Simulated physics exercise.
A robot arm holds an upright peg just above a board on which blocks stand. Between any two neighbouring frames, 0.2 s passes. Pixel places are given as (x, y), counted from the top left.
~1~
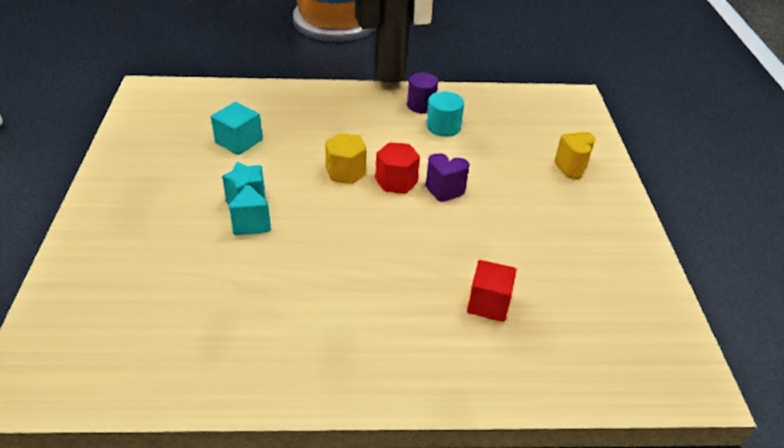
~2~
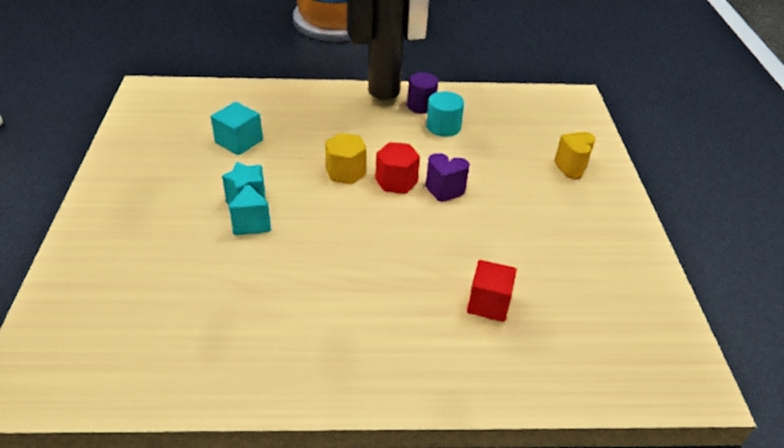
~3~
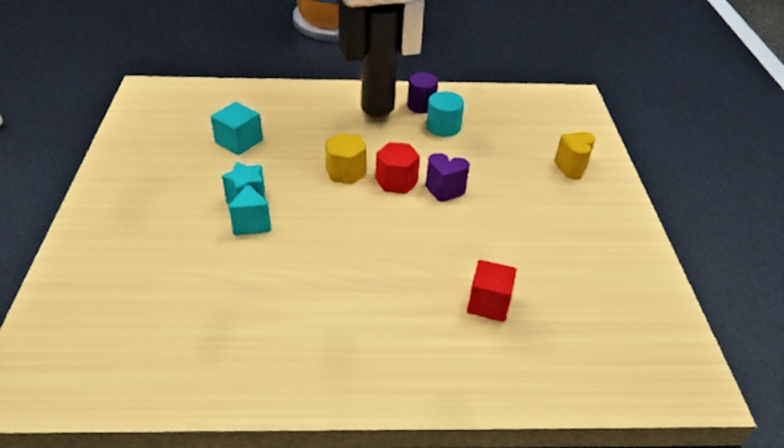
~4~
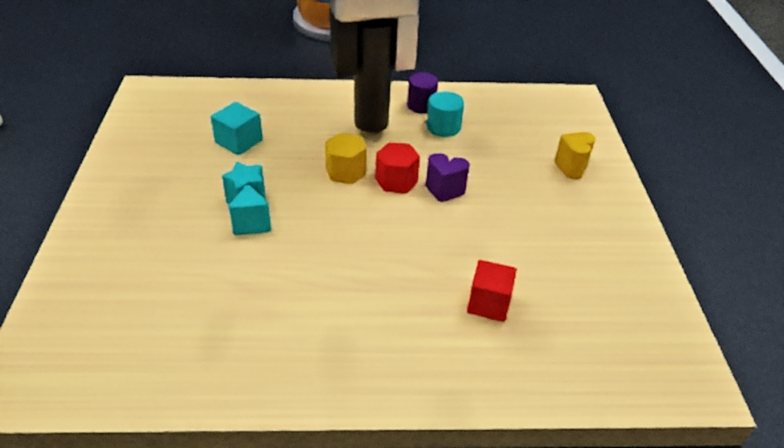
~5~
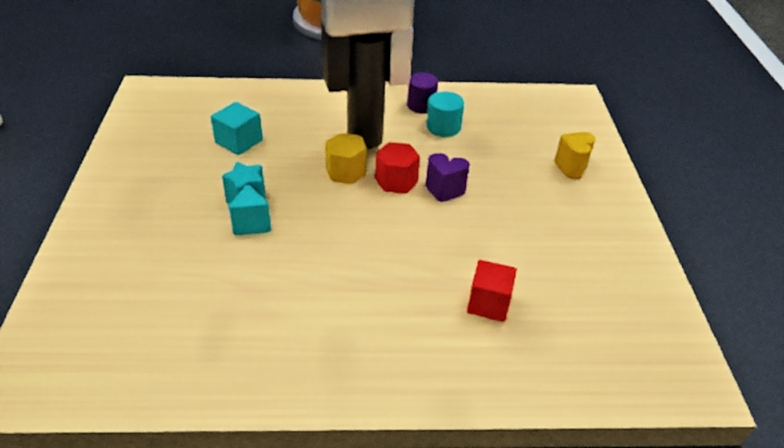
A pale wooden board on a dark floor is seen from above and in front by a camera that stays still. Cyan, yellow, red and purple blocks stand mostly toward the back, with a red cube nearer the front right. A robot arm moves its dark upright peg from the back edge forward and slightly left, up close behind the yellow and red hexagons, while every block stays still.
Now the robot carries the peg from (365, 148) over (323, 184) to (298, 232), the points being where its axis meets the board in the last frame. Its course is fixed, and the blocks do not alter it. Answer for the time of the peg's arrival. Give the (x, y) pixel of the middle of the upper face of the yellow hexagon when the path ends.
The point I'd pick in the picture is (263, 226).
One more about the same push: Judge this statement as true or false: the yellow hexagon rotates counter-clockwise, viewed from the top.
The statement is false.
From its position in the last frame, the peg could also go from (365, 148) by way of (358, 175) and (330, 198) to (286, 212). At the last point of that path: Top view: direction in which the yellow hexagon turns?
It spins clockwise.
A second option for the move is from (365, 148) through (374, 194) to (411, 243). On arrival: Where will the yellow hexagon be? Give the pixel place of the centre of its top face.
Expect it around (332, 161).
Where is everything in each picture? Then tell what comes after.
The first picture shows lower end of the peg at (390, 75), tops of blocks, turquoise star block at (244, 173), turquoise triangular block at (248, 198), yellow hexagon at (346, 144).
The second picture shows peg at (384, 91), blocks as before.
The third picture shows peg at (378, 107), blocks as before.
The fourth picture shows peg at (372, 123), blocks as before.
The fifth picture shows peg at (365, 139), turquoise star block at (244, 173), turquoise triangular block at (248, 198), yellow hexagon at (346, 144).
What follows on the original path. One third of the way, peg at (337, 162); yellow hexagon at (319, 167).
Two thirds of the way, peg at (309, 189); yellow hexagon at (288, 195).
At the end, peg at (298, 222); turquoise star block not moved; turquoise triangular block at (240, 202), turned 50° clockwise; yellow hexagon at (263, 226), turned 35° clockwise.
